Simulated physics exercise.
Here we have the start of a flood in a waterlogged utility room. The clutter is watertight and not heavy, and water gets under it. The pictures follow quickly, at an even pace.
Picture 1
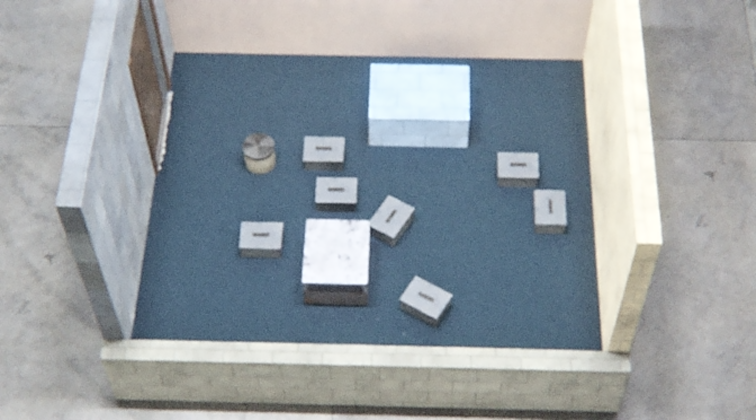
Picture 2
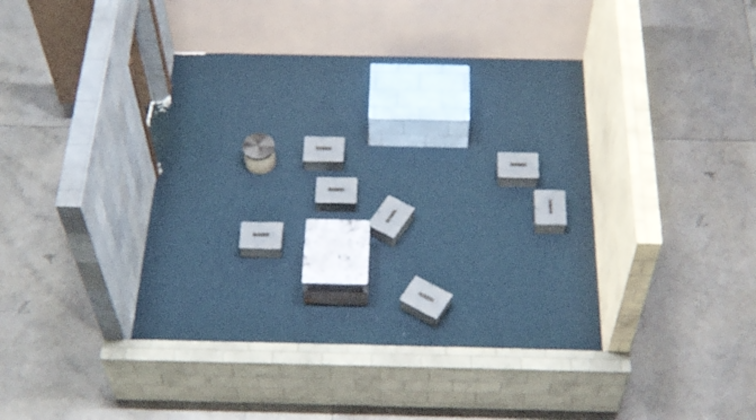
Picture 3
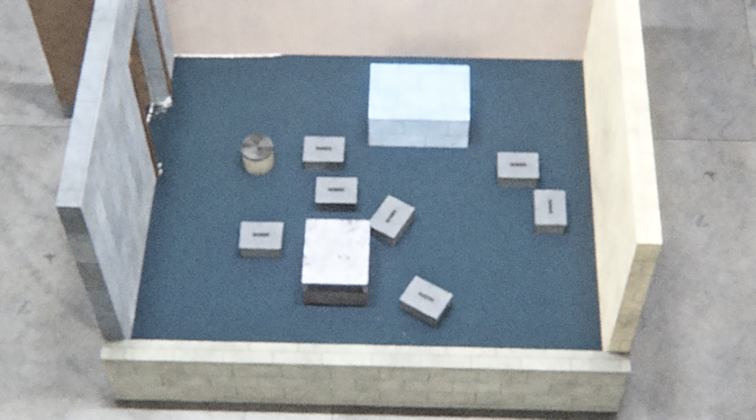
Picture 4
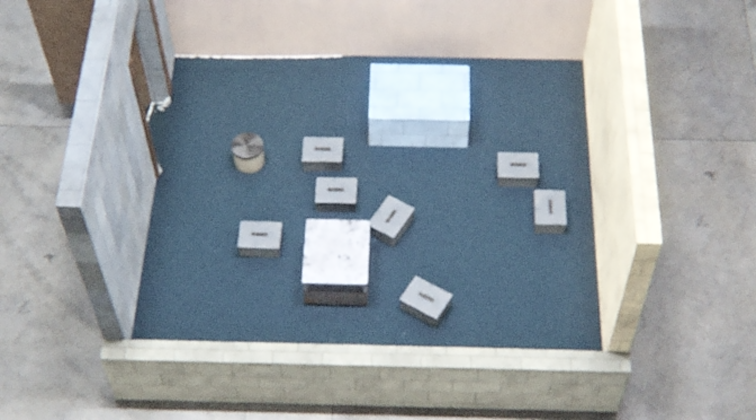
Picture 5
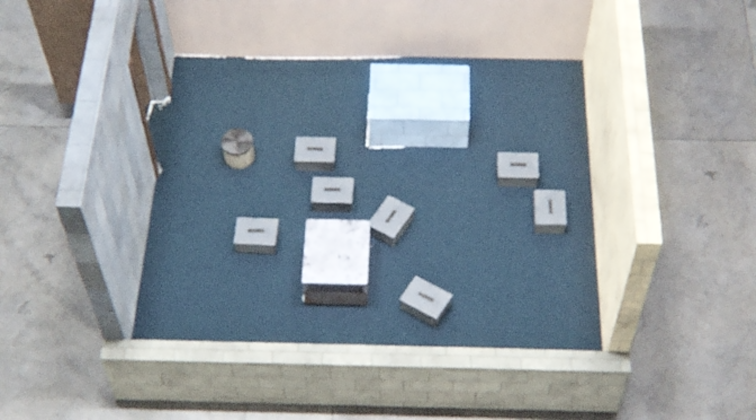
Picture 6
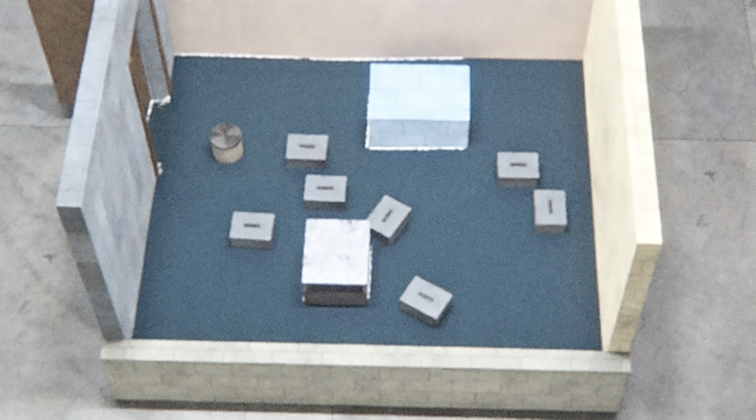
In this clip, a door swings open at the left of a waterlogged, blue-floored room, then a round pail drifts left and slightly toward the back, followed by smaller shifts among nearby gray totes, while those at right stay still.
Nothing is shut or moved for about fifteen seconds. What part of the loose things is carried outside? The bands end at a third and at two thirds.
Share: From one to two thirds.
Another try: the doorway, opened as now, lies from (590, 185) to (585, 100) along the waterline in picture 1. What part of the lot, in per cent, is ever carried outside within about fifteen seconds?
I make it 80 per cent.
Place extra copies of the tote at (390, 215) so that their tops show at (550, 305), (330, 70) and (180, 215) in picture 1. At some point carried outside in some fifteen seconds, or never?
In that order: No, out, through.
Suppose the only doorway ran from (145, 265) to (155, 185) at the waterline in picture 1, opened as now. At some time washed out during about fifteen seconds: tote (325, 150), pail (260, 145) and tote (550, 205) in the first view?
In turn: Carried outside, carried outside, left behind.
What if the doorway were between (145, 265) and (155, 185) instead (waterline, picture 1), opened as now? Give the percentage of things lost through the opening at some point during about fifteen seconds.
Close to 60 %.
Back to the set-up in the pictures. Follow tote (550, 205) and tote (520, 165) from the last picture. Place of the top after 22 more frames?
Near (517, 201) and (444, 166).
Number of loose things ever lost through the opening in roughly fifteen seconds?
It comes to 5.
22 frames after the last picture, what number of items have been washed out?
The number is 4.
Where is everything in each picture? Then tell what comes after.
The first frame shows a pail at (258, 146), afloat; a tote at (324, 149) floats; 0 of 8 have shifted.
The second frame shows a pail at (258, 146) floats; a tote at (324, 149), afloat; 0 of 8 have shifted.
The third frame shows a pail at (257, 146) floats; a tote at (324, 149), afloat; 0 of 8 have shifted.
The fourth frame shows a pail at (247, 145), afloat, close to its start; a tote at (323, 149) floats; 1 of 8 have shifted.
The fifth frame shows a pail at (237, 141), afloat, close to its start; a tote at (315, 149), afloat, close to its start; 3 of 8 have shifted.
The sixth frame shows a pail at (225, 135) floats, a stride from its start; a tote at (307, 147), afloat, close to its start; 4 of 8 have shifted.
A moment on, 0 of 8 are out; 8 afloat.
Next, 2 of 8 are out; 6 afloat.
Later, 4 of 8 are out; 4 afloat.
In the end, 5 of 8 are out; 3 afloat.
